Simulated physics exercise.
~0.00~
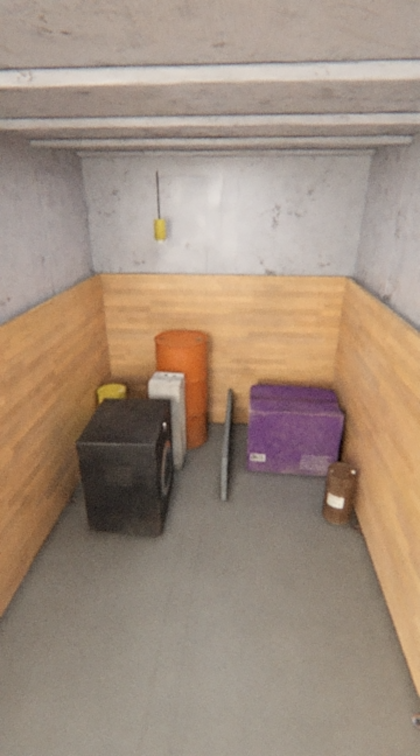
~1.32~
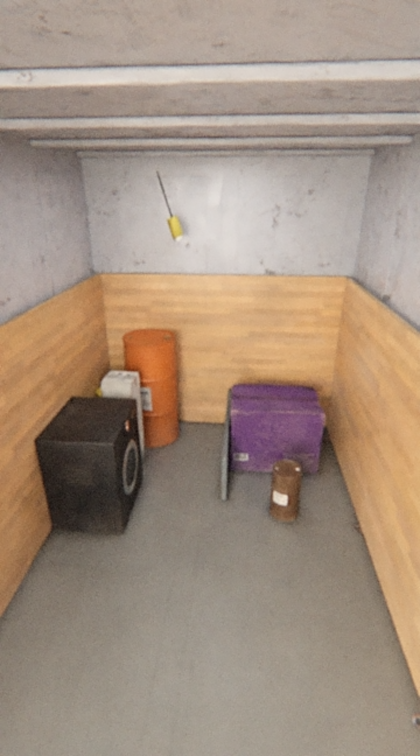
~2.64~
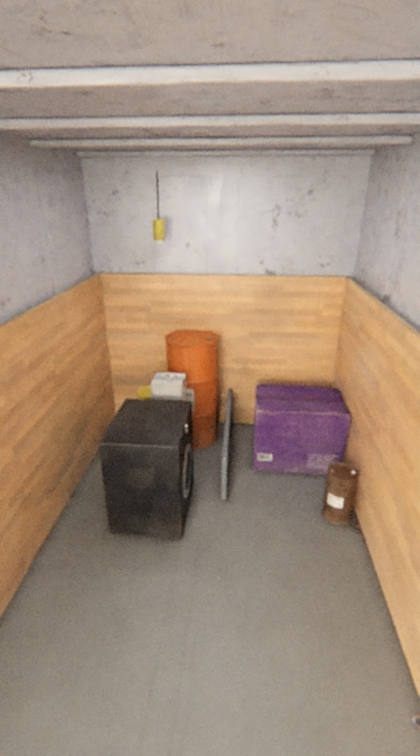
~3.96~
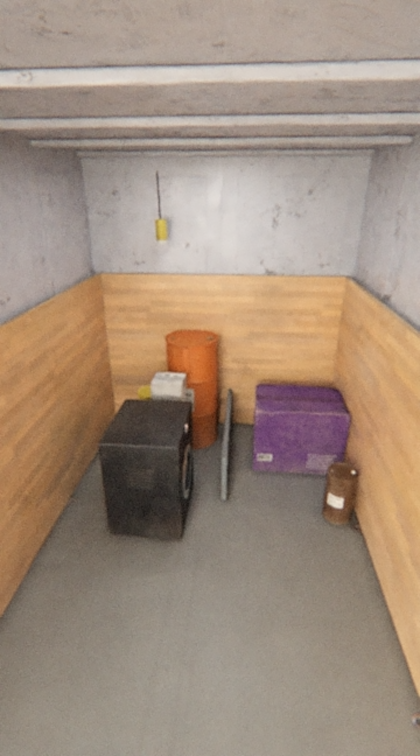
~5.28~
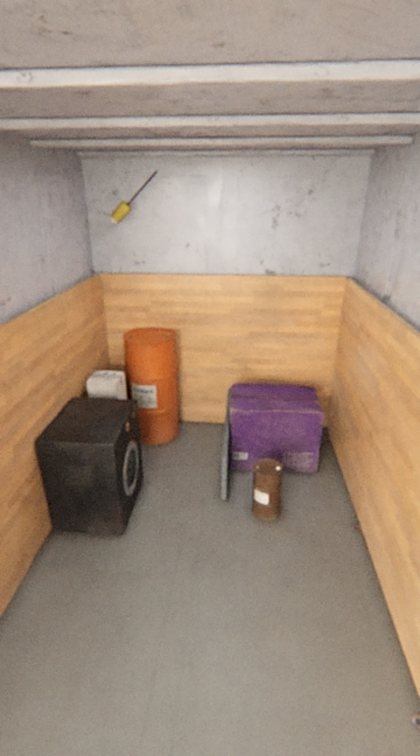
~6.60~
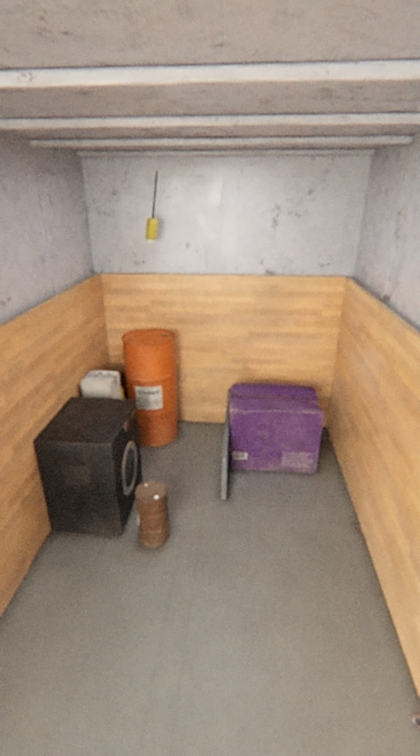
A black boxy appliance, a white box and an orange drum slide left across the grey floor of a van's load bay, seen from behind facing the front wall, while a small brown canister on the right also shifts left. A purple box sits behind a low upright board, and a yellow canister is partly hidden at the back left. The loose things slide back right, then pause as the hanging yellow lamp steadies. They shift left again, hiding the yellow canister. Finally the brown canister slides past the board and ends upright beside the appliance, with the purple box still at right.
